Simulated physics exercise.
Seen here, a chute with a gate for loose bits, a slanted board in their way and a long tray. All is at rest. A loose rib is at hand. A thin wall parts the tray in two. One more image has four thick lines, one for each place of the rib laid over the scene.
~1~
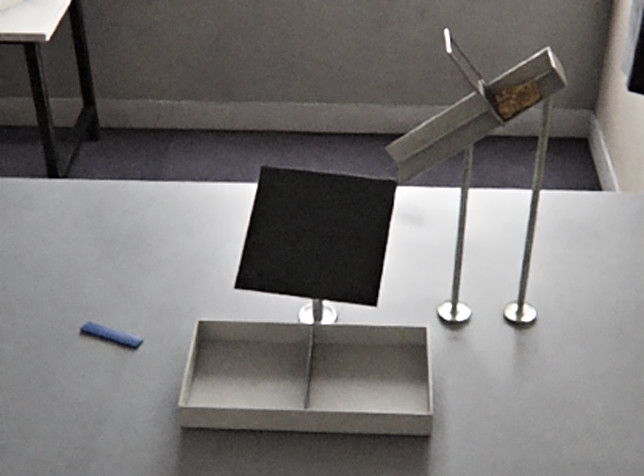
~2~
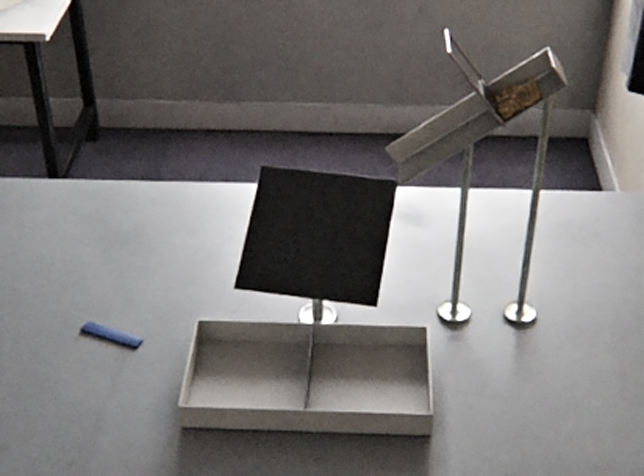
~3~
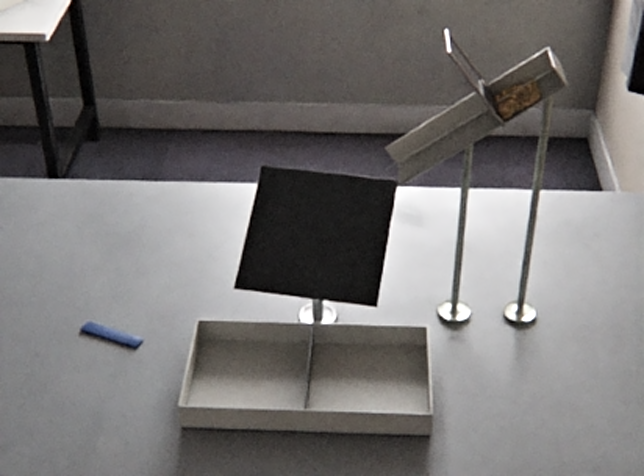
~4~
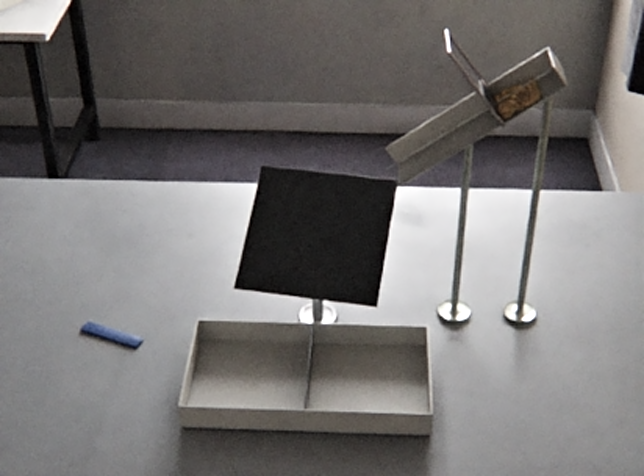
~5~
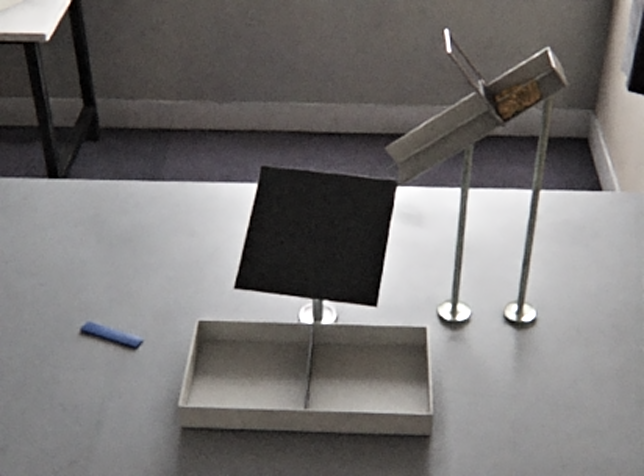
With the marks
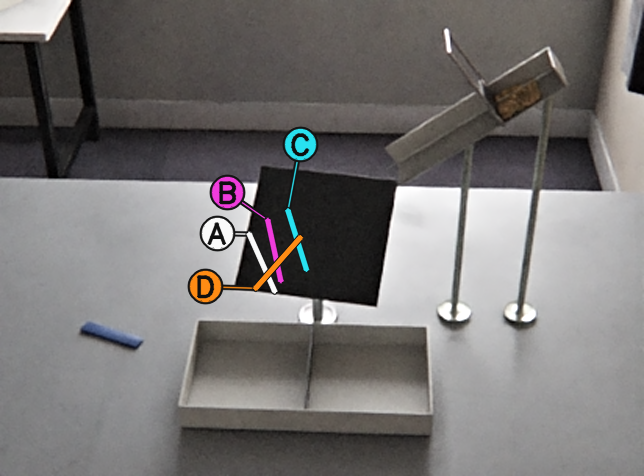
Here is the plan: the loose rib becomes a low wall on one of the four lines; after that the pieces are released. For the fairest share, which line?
Line C.
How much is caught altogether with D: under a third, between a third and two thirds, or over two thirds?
It is over two thirds.
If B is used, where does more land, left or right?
More lands on the left.
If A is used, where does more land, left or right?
More lands on the left.
On the marked copy, line A from (249, 234) to (274, 291); line B from (267, 220) to (280, 280); line C from (288, 210) to (306, 269); line D from (300, 237) to (255, 288).
With A, of what is caught, nearly all in the left half, a small part in the right.
With B, of what is caught, nearly all in the left half, a small part in the right.
With C, of what is caught, about a third in the left half, about two thirds in the right.
With D, of what is caught, nearly all in the left half, a small part in the right.
